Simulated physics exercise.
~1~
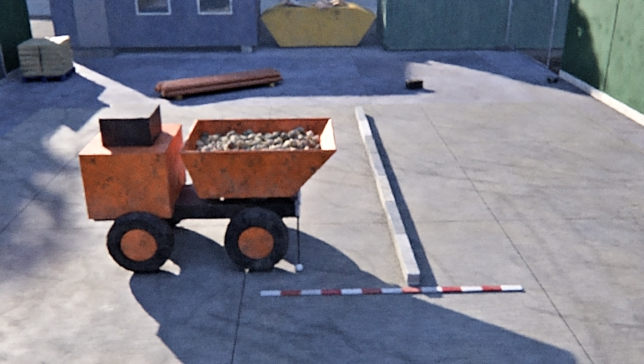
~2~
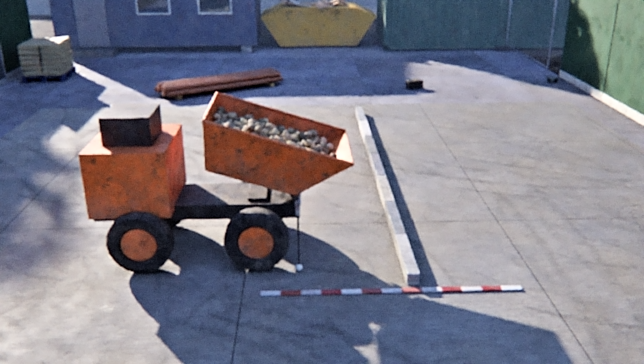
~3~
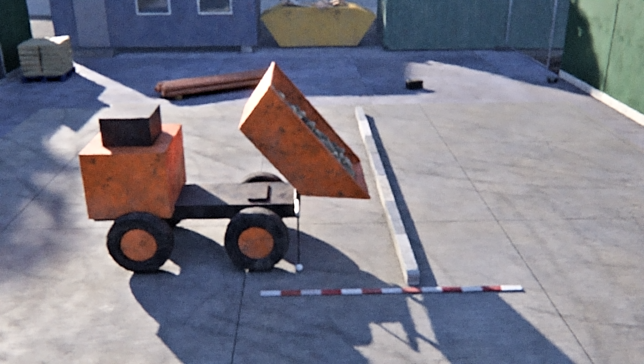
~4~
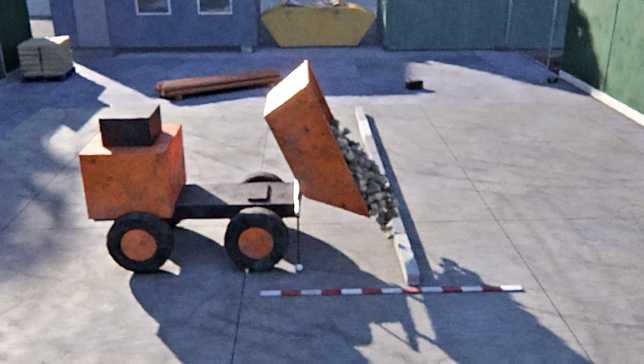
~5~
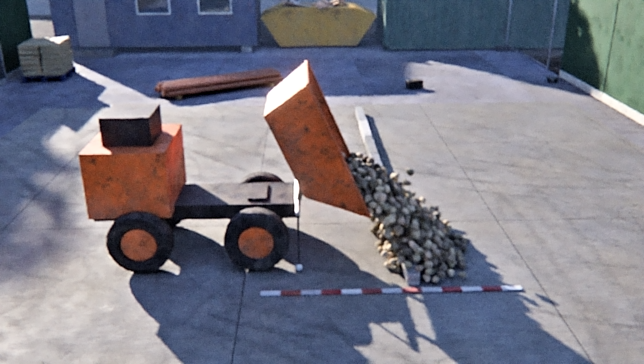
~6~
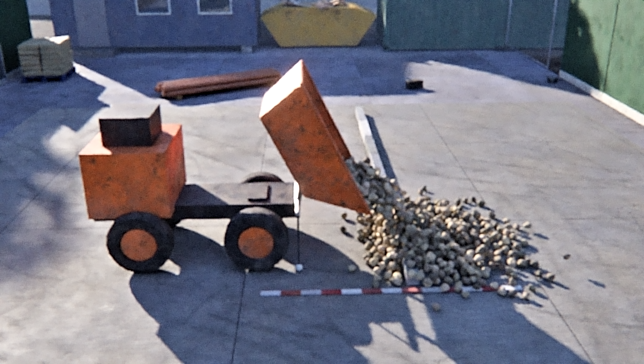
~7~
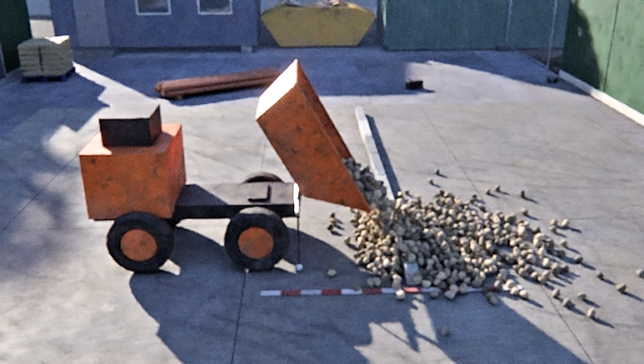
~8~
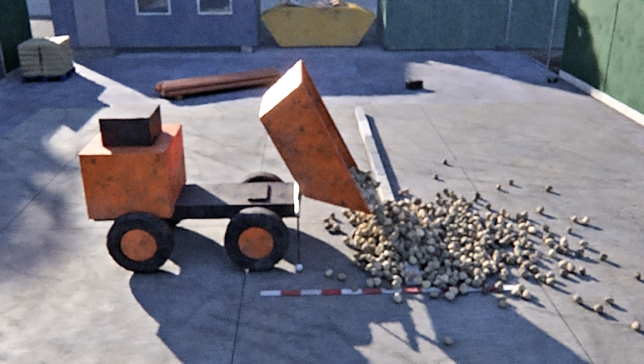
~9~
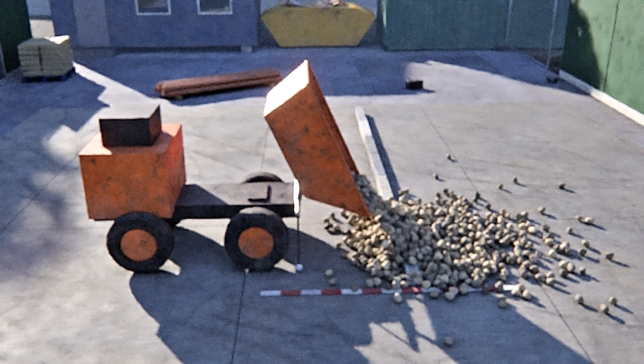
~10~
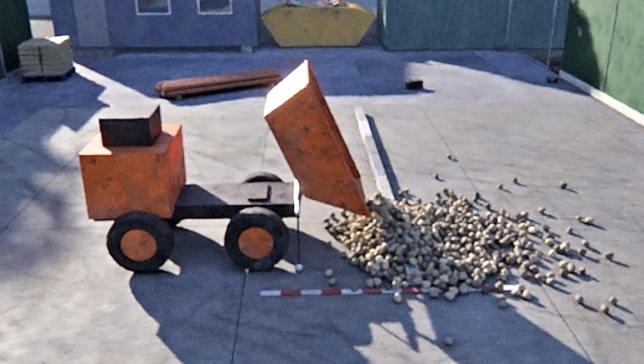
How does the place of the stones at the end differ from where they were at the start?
At the start the stones sat in the dumper's orange body, and at the end they lay lower down and further right, heaped and scattered on the ground on both sides of the kerb.
